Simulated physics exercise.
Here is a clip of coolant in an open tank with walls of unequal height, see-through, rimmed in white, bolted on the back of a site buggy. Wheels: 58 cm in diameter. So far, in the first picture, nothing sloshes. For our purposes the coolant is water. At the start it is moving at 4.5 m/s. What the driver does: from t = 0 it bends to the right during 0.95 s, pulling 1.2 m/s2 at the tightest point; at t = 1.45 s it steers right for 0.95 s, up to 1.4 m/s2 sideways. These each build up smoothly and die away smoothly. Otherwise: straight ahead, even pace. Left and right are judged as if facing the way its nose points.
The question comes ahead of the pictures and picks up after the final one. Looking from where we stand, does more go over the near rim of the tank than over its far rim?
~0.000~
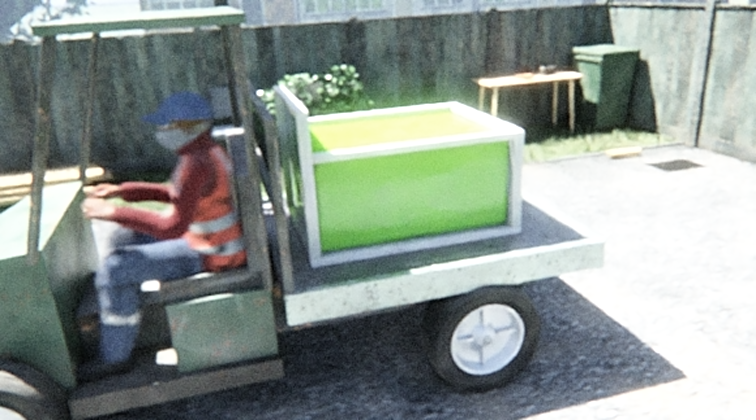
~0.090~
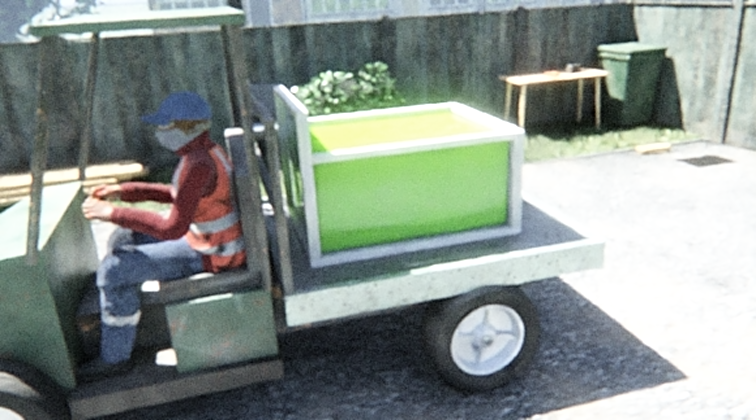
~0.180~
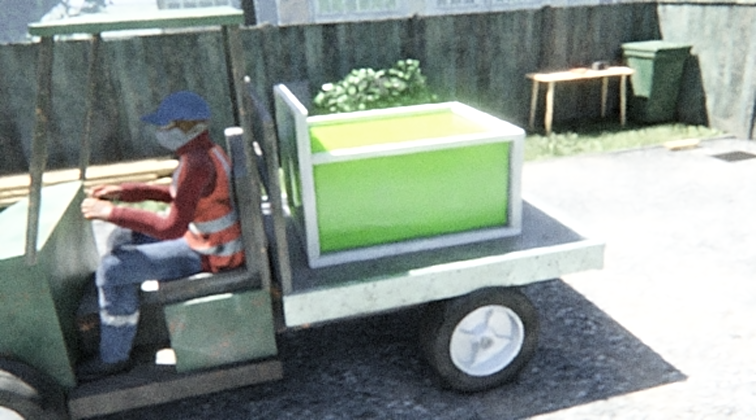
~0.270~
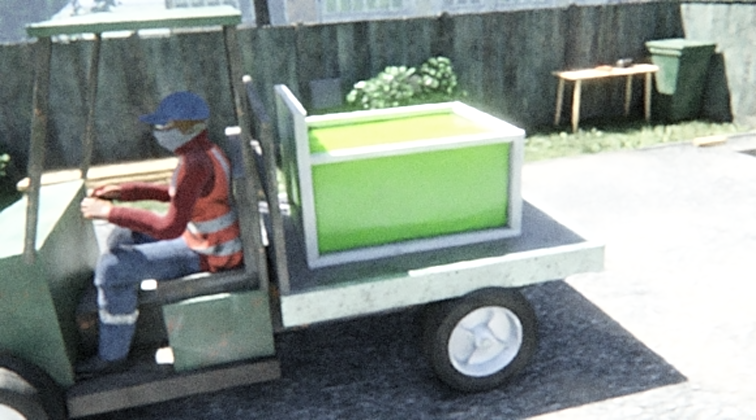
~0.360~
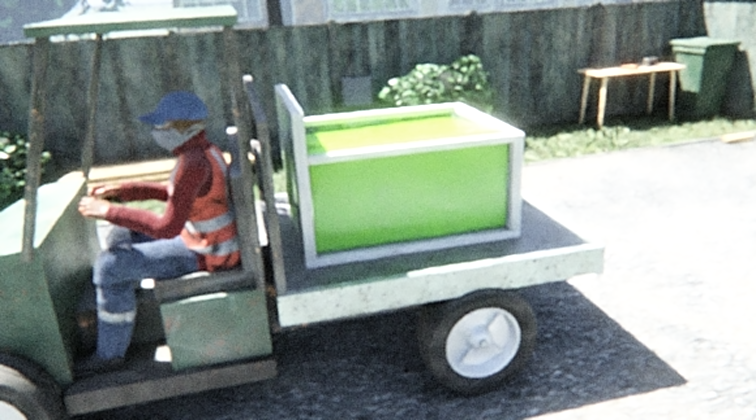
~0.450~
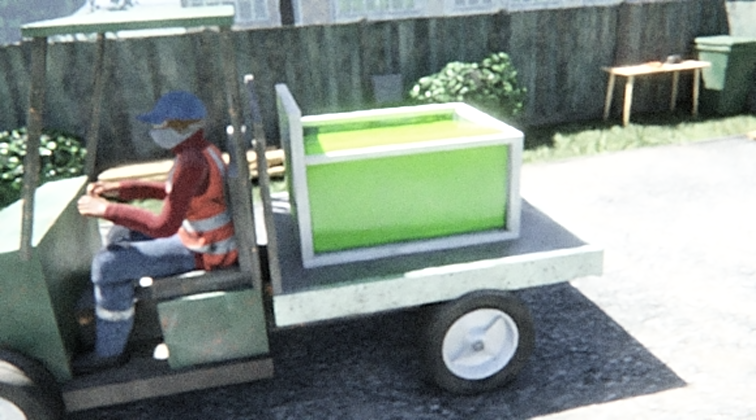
Yes - it ends up spilling toward us.
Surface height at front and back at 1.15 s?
I'd say some 46 centimetres in front and some 46 centimetres behind.
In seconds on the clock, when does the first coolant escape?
I'd say close to 0.8 seconds.
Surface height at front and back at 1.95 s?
I'd put it at about 44 cm in front and about 44 cm behind.
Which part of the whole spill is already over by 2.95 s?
I'd say somewhere near 100 per cent.
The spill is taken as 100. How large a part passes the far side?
Near 0 per cent of the spill.
By 1.15 s it stands 46 cm high behind and 46 cm in front; 2 per cent has gone over the near side.
By 1.95 s it stands 44 cm high behind and 44 cm in front; 2 per cent has gone over the near side.
By 2.95 s it stands 44 cm high behind and 43 cm in front; 4 per cent has gone over the near side, a little elsewhere.
By 5.39 s 4 per cent has gone over the near side, a little elsewhere; the near side has passed 4 per cent and the far side 0.
